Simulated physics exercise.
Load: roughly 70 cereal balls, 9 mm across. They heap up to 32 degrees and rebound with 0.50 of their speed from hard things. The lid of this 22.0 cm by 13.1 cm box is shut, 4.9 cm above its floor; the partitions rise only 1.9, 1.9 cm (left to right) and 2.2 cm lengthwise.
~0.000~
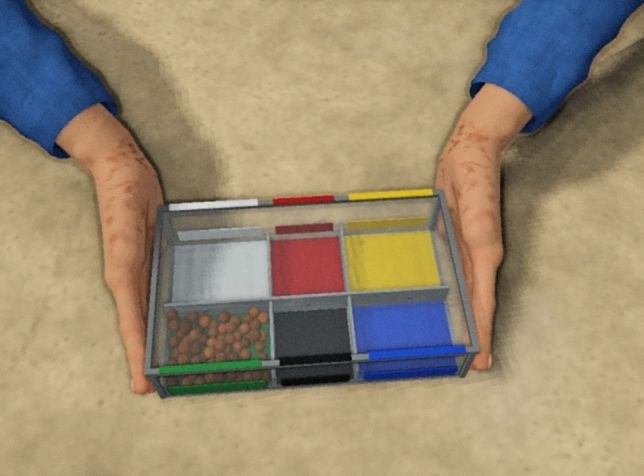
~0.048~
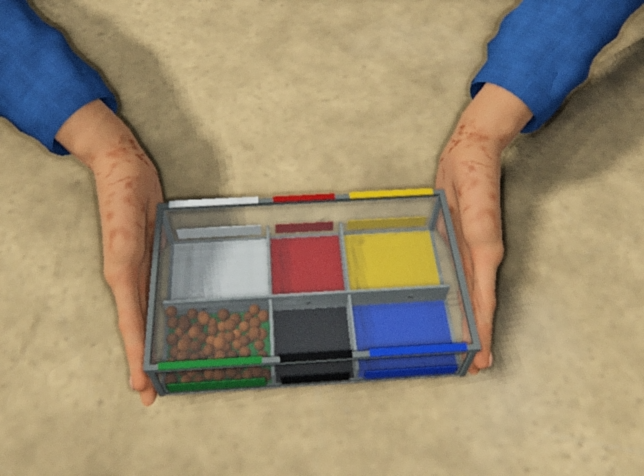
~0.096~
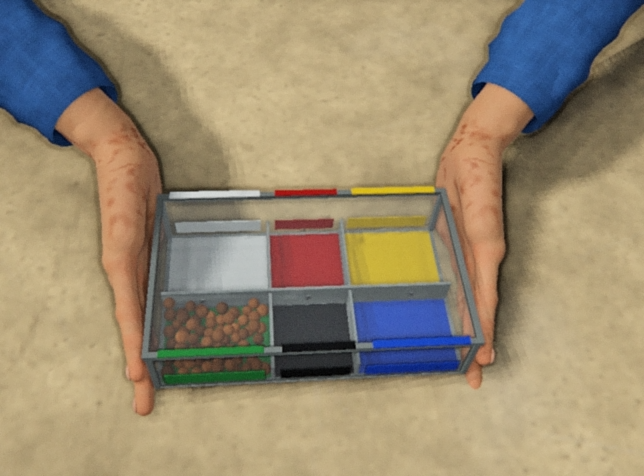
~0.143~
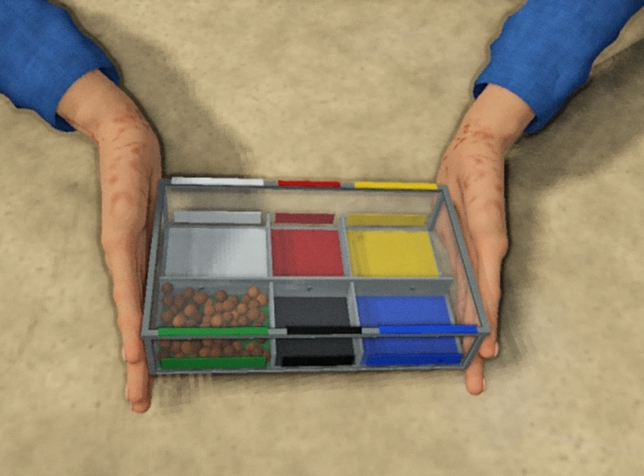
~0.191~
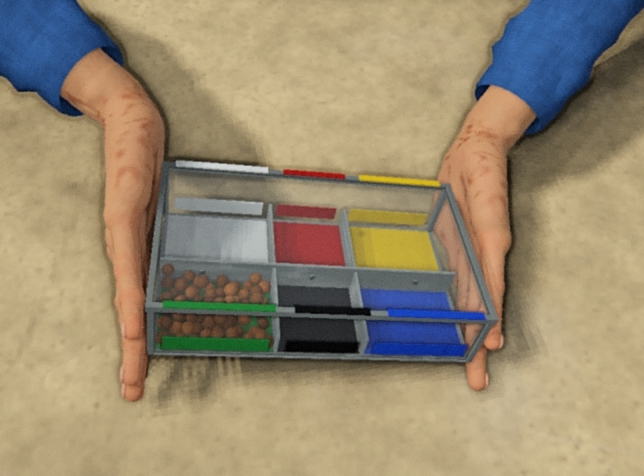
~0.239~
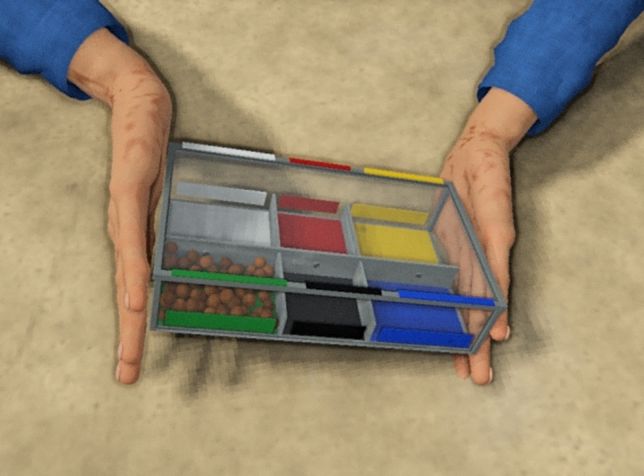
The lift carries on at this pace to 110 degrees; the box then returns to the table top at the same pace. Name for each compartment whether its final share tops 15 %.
Red below, blue below, green below, yellow above, white below, black below.
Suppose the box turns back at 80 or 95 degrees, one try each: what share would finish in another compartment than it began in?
About 70 and 90 per cent.
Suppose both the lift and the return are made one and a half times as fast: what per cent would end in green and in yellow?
Green 0; yellow 95.
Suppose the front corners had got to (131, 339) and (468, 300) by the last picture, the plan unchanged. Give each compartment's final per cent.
Red 0, blue 0, green 5, yellow 0, white 95, black 0.
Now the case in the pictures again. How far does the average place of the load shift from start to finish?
About 17.5 cm.
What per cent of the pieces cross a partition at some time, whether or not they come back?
About 100 per cent.
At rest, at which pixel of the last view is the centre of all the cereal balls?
At about (406, 244).
After 1.08 s, tilt 110 degrees; red 25 %, green 25 %, yellow 20 %, white 15 %, black 20 %.
After 1.65 s, tilt 48 degrees; yellow 100 %.
Then, at 2.27 s, tilt 0 degrees; yellow 100 %.
In the end, at 2.6 s, red 0 %, blue 0 %, green 0 %, yellow 100 %, white 0 %, black 0 %.
